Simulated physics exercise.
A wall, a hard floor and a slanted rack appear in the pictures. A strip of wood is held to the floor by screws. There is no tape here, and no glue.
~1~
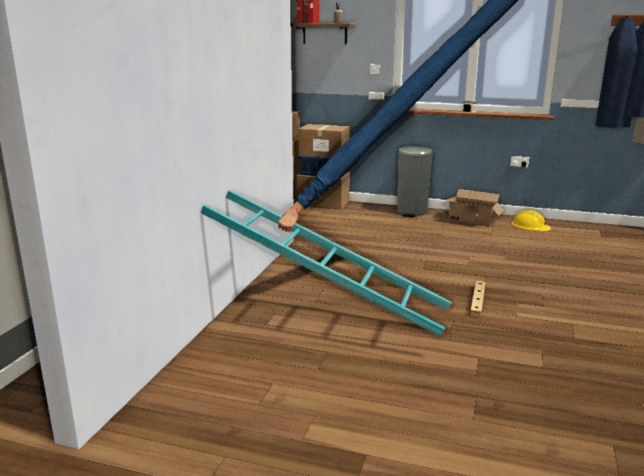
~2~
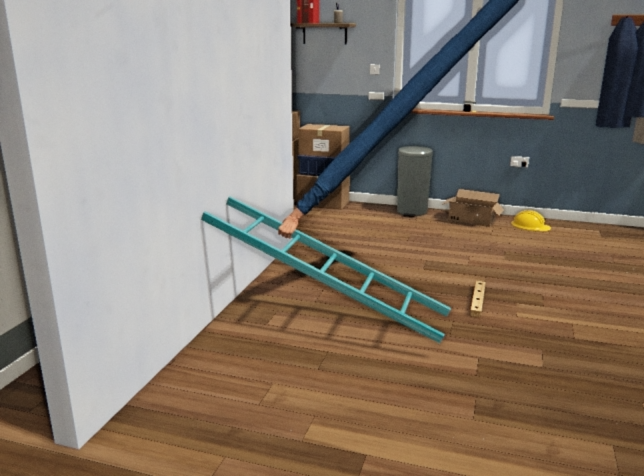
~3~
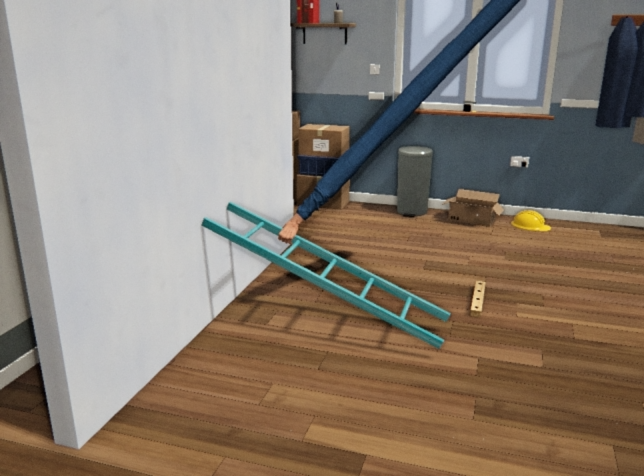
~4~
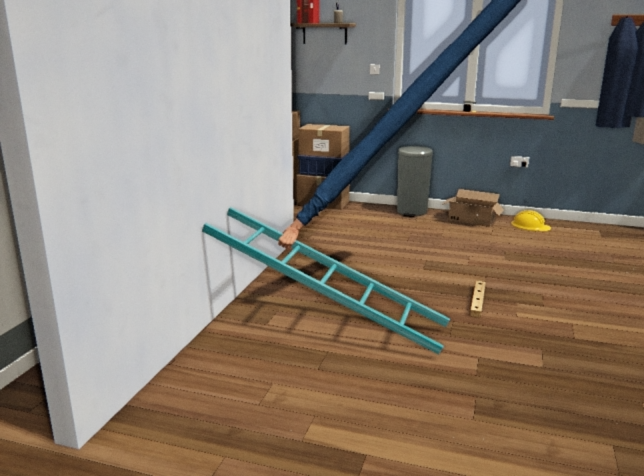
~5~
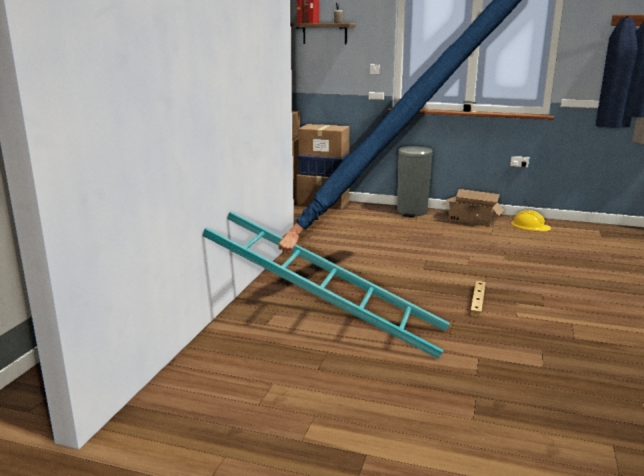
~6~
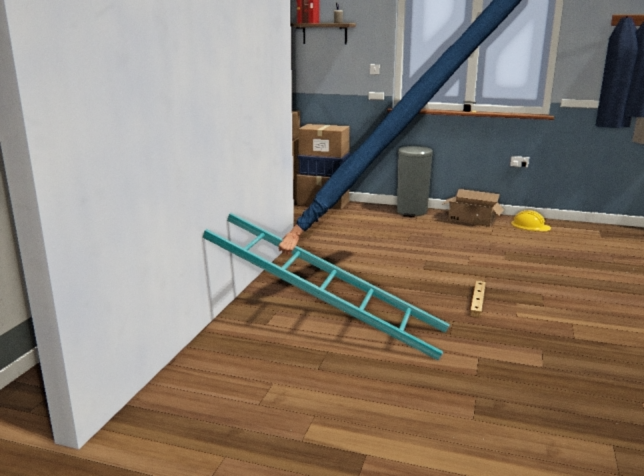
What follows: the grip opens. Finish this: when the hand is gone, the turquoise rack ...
When the hand is gone, the turquoise rack slips and comes down.
Then, 0.32 s later than the last frame, turquoise rack tilted by 14° near (334, 309).
When it is over, the turquoise rack slides out and falls, near (336, 325).
